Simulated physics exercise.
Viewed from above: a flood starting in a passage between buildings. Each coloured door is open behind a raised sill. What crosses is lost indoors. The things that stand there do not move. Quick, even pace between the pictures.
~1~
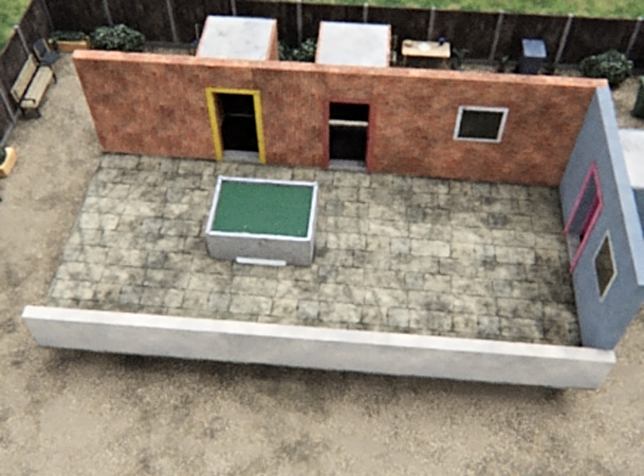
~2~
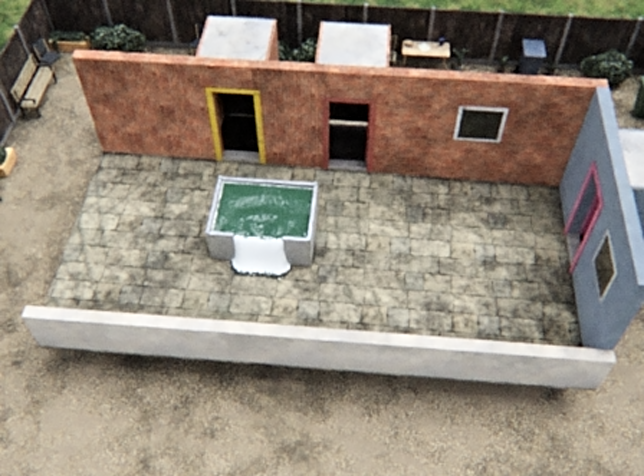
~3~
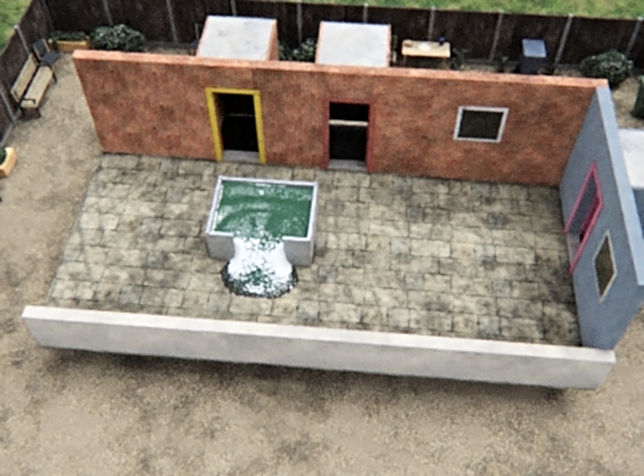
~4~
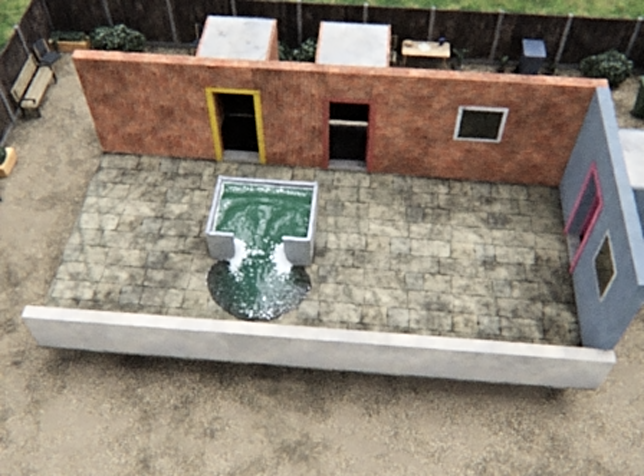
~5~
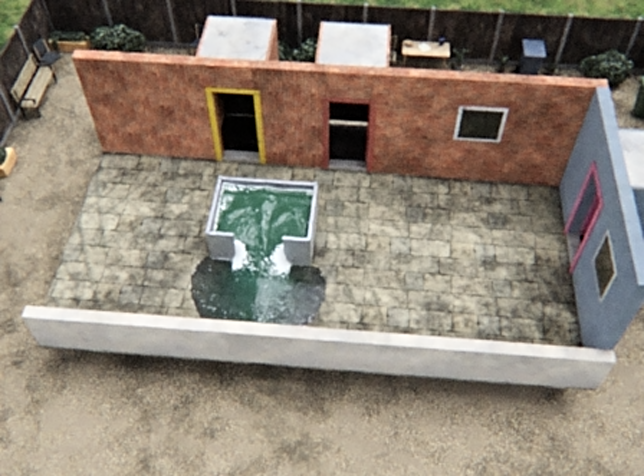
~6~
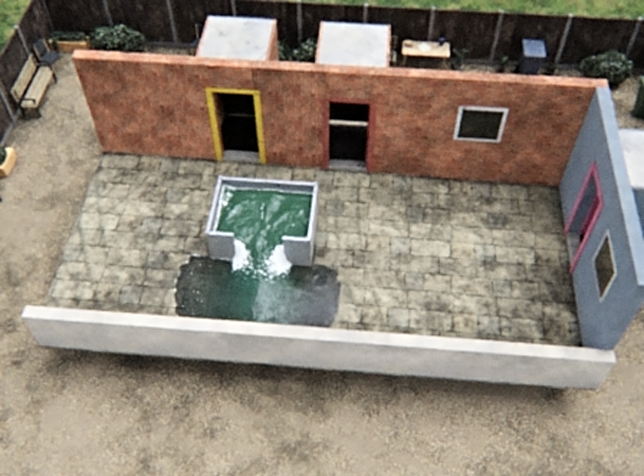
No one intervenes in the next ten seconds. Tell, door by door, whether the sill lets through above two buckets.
Door by door: The yellow door does not; the pink door does not; the red door does not.
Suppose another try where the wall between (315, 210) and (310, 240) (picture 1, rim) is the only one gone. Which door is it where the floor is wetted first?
The door marked pink, I think.
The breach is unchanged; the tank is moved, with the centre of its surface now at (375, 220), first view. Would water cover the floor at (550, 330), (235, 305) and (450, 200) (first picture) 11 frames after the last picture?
Going through the three places: In the spill, in the spill, out of reach.
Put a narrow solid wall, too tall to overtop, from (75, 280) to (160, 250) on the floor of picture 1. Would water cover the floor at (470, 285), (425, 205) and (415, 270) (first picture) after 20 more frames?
Taking them in order, I'd say soaked, parched and soaked.
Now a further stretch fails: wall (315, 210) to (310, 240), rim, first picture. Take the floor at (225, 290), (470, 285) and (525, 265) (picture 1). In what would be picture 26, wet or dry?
Bone-dry, submerged, submerged.
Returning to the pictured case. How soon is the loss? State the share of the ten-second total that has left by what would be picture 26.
Roughly 35 %.
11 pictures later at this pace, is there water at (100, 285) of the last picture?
Lab note - point status: Swamped.
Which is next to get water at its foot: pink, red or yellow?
That's the pink door.
A moment on, water covers 15 % of the floor; the yellow door not reached, the pink door not reached, the red door not reached.
Next, water covers 25 % of the floor; the yellow door not reached, the pink door not reached, the red door not reached.
Then, water covers 50 % of the floor; the yellow door not reached, the pink door not reached, the red door not reached.
Later, water covers 65 % of the floor; the yellow door not reached, the pink door wet at the sill, nothing in, the red door not reached.
In the end, water covers 80 % of the floor; the yellow door wet at the sill, nothing in, the pink door wet at the sill, nothing in, the red door wet at the sill, nothing in.
